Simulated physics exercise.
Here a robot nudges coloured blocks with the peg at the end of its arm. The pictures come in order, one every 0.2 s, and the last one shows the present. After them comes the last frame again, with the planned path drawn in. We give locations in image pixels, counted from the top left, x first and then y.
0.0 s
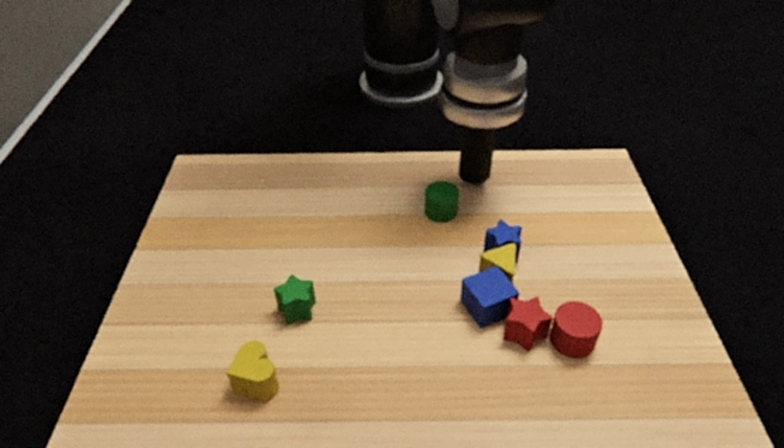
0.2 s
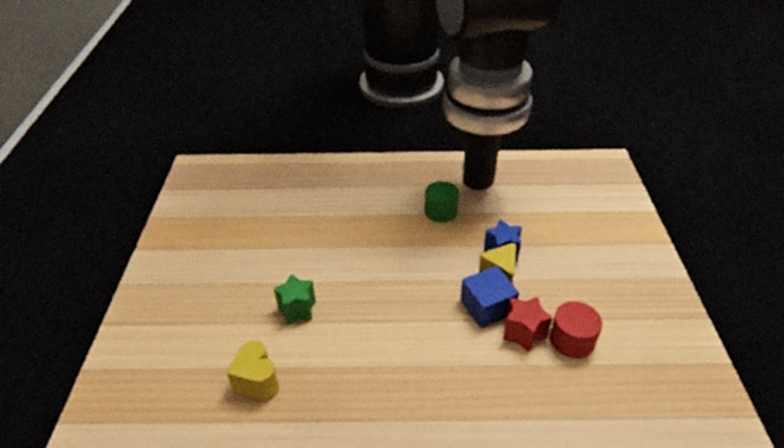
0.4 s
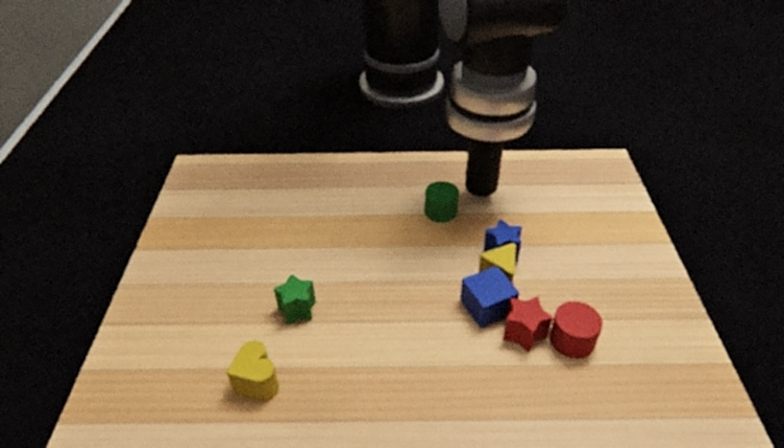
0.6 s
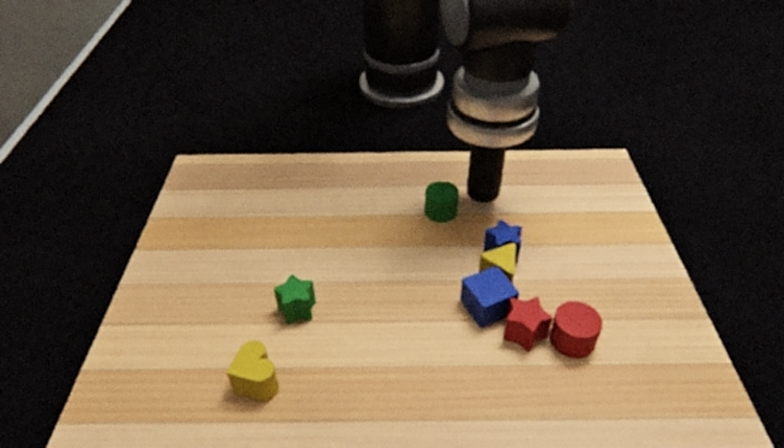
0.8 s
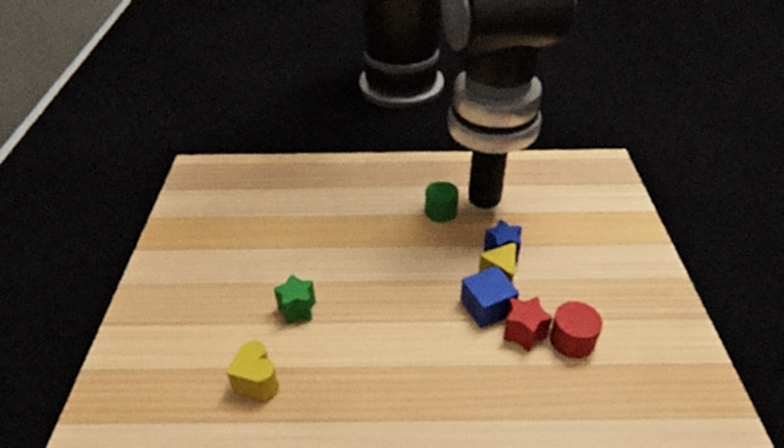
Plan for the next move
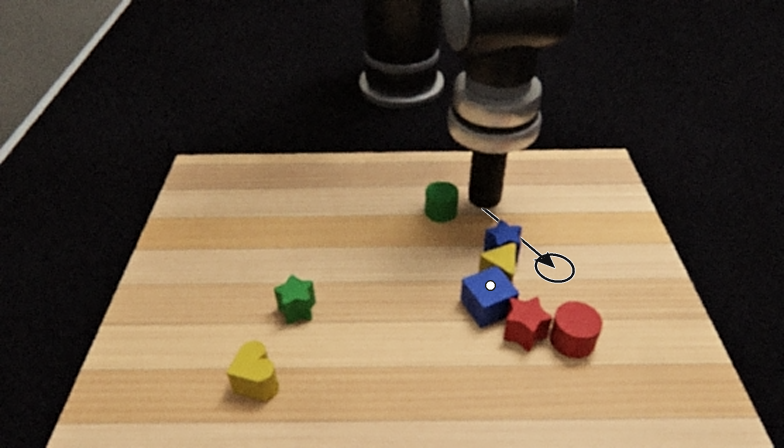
On a wooden board scattered with coloured blocks, a robot arm's dark peg moved slightly down and to the right, passing beside the green round block, while all the blocks stayed still.
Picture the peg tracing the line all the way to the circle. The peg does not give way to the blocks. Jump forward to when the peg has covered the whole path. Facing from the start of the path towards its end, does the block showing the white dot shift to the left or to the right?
Its shift is rightward.
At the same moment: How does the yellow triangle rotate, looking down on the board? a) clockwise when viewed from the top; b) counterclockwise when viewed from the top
Choice a: Clockwise when viewed from the top.
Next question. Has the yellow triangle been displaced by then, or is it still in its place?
It's moved.
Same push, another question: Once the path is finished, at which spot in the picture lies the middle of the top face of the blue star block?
I'd expect the centre of its top face to be at (531, 256).
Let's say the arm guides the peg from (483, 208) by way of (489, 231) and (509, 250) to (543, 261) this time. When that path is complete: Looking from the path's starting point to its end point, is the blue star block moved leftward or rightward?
Off to the left side.
The line goes in a line from (483, 208) to (555, 268); the dot is on the blue four-sided block.
What follows on the original path. One third of the way, peg (507, 217); nothing pushed yet.
Two thirds of the way, peg (532, 237); blue four-sided block (487, 290); yellow triangle (504, 263), turned 20° clockwise; blue star block (515, 243), turned 15° clockwise.
At the end, peg (557, 258); blue four-sided block (480, 295); yellow triangle (507, 271), turned 45° clockwise; blue star block (531, 256), turned 40° clockwise; red star block (529, 315), turned 15° anticlockwise; red circular block unmoved.
